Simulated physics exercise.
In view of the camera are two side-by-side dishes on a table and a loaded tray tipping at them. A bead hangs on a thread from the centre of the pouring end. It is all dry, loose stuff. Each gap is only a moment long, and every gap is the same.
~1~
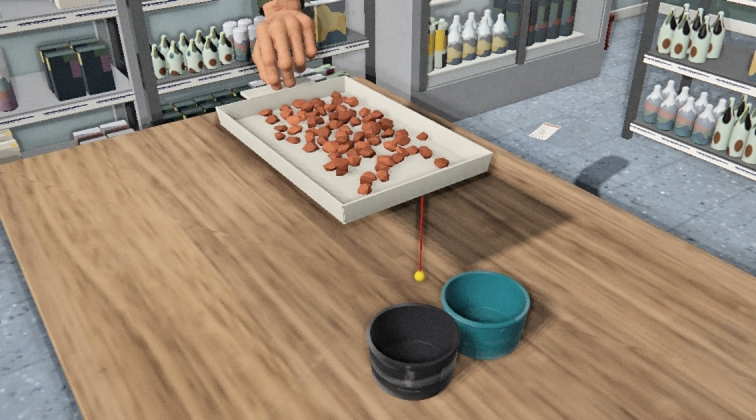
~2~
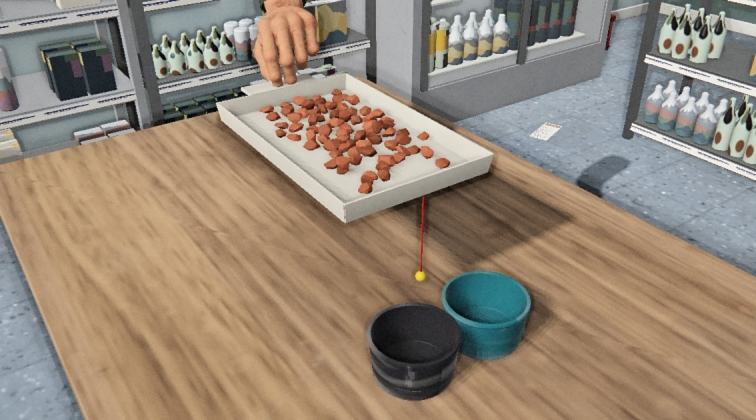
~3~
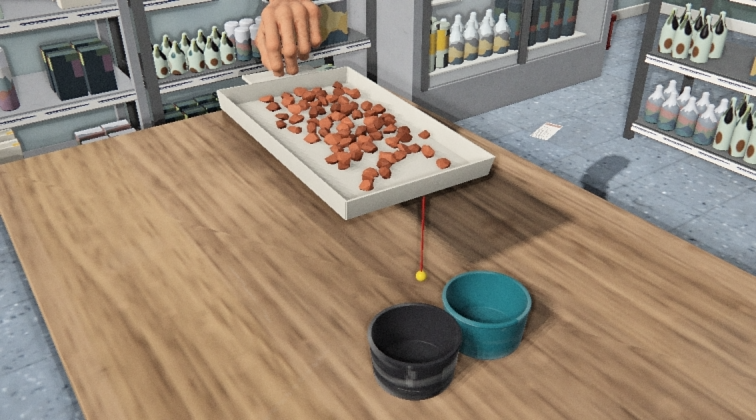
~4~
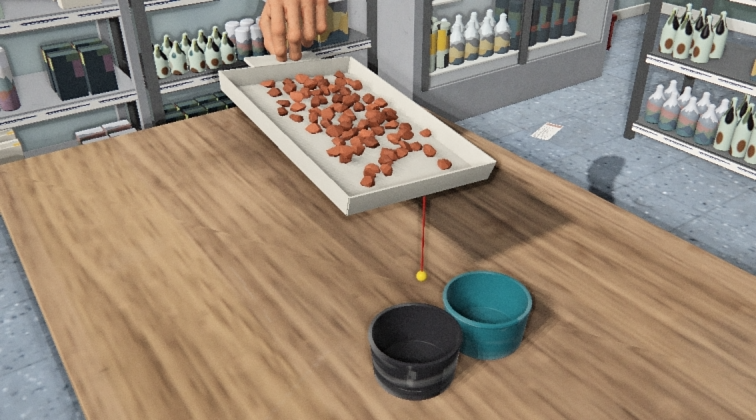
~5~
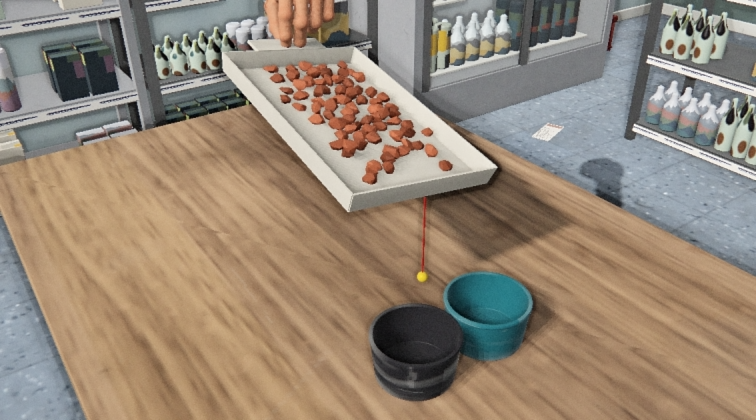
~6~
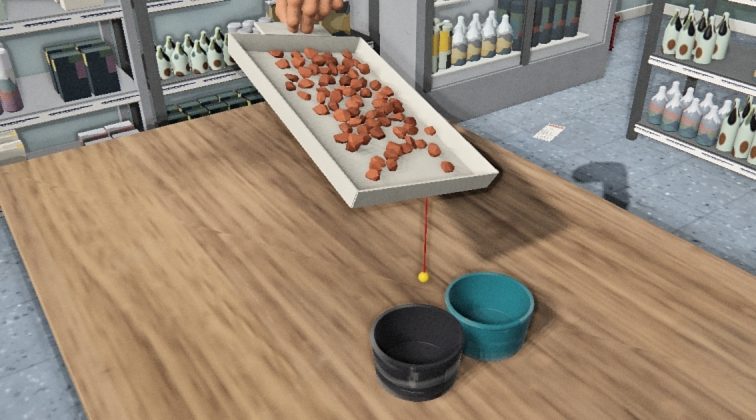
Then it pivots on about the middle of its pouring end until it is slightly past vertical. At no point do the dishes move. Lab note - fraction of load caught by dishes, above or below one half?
Below one half.
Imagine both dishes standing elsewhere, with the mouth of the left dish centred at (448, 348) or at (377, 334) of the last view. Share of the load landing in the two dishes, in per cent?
The first position comes out at 0 per cent, the other at 10 per cent.
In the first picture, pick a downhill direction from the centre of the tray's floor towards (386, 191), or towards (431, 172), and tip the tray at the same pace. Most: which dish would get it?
Try 1: Left-side dish. Try 2: Right-side dish.
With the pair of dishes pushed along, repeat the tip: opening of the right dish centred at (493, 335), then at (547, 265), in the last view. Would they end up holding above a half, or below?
In order, they'd catch a minor share, and next a minor share.
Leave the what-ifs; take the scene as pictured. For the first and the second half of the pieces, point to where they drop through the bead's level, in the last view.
Points: About (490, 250), then about (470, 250).
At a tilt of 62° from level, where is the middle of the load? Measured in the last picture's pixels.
Around (451, 139).
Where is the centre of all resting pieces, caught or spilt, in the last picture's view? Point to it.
Last view, resting centre - approx. (493, 294).
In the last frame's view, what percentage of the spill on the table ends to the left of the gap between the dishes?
Around 20 percent of the pieces.
Soon after the last picture, tray tipped steeply; all on the tray.
A little later, tray tipped right over; about a third on the tray; a small part in the right dish; about a third outside both; a small part in the air.
Later still, tray tipped past a quarter turn; about a quarter in the right dish; most outside both.
At rest, tray tipped past a quarter turn; none in the left dish; about a quarter in the right dish; most outside both.
